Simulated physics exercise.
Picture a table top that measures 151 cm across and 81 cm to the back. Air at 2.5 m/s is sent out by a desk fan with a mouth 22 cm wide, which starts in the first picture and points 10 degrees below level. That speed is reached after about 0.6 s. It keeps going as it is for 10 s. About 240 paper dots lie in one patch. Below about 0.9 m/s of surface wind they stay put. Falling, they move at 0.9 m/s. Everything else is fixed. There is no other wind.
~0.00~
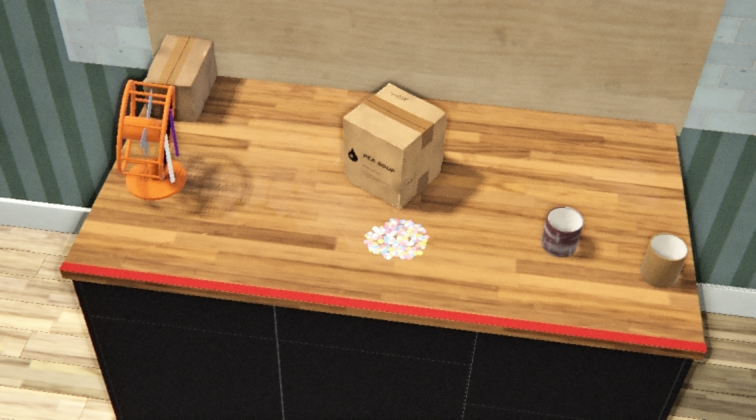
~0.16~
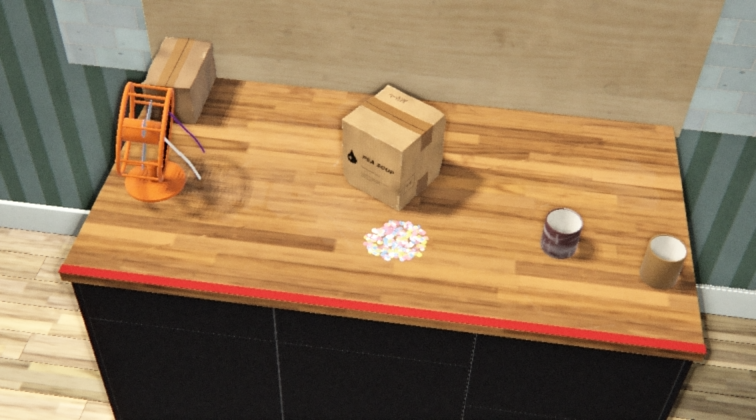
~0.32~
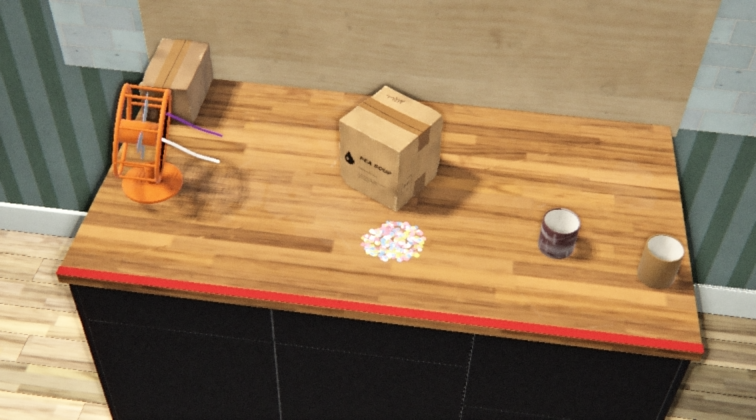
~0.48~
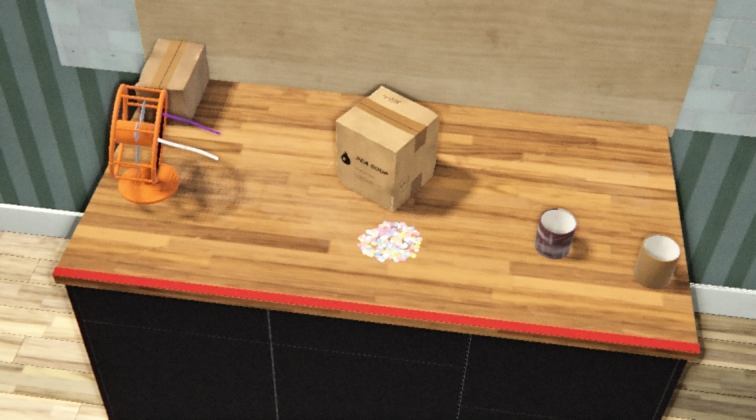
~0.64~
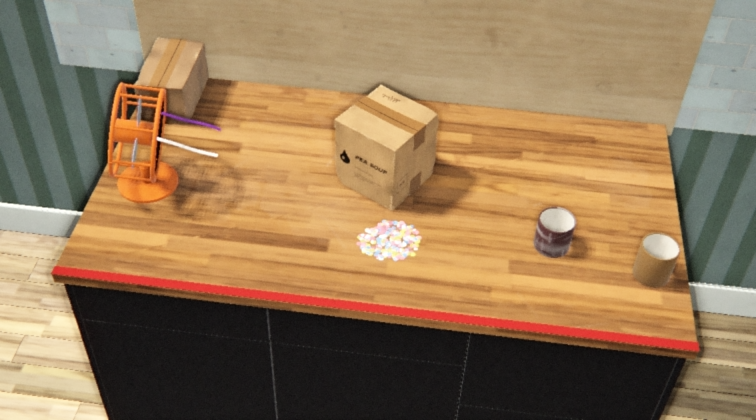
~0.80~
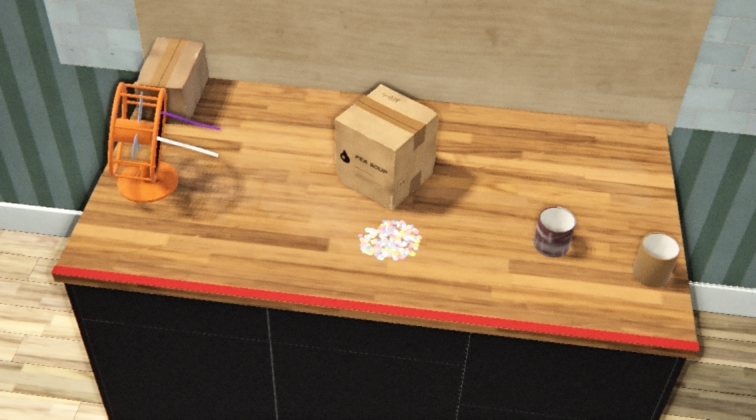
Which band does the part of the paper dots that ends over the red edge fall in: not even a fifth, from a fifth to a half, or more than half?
The fraction over that edge is going to exceed half.
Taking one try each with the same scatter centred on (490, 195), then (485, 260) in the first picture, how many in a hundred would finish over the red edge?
In turn: 15 per cent, 50 per cent.
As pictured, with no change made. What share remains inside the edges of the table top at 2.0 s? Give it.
About 15 % remain.
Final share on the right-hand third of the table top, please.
Near 0 per cent at the end.
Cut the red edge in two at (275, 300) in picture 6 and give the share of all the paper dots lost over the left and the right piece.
Estimate: Left ~ 0 %; right ~ 90 %.
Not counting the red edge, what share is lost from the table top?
About 15 per cent of them.
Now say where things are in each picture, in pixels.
In the first picture, the middle of the paper dots is near (399, 241), none has stirred yet and the mouth of the desk fan is at (147, 130).
In the second picture, the middle of the paper dots is near (398, 243), none has stirred yet and the red edge is centred on (373, 312).
In the third picture, the middle of the paper dots is near (396, 244), none has stirred yet, the top of a box is at (392, 117) and the top of a mug is at (562, 221).
In the fourth picture, the middle of the paper dots is near (392, 244) and none has stirred yet.
In the fifth picture, the middle of the paper dots is near (391, 243) and none has stirred yet.
In the sixth picture, the middle of the paper dots is near (391, 242) and about 1 % have left their places.
After 2.0 s the count stands so, 84 % are over the red edge; the middle of those still in play is near (625, 314).
After 3.2 s the count stands so, 87 % are over the red edge.
After 5.5 s the count stands so, 87 % are over the red edge.
After 10.0 s, at the end, 87 % are over the red edge.
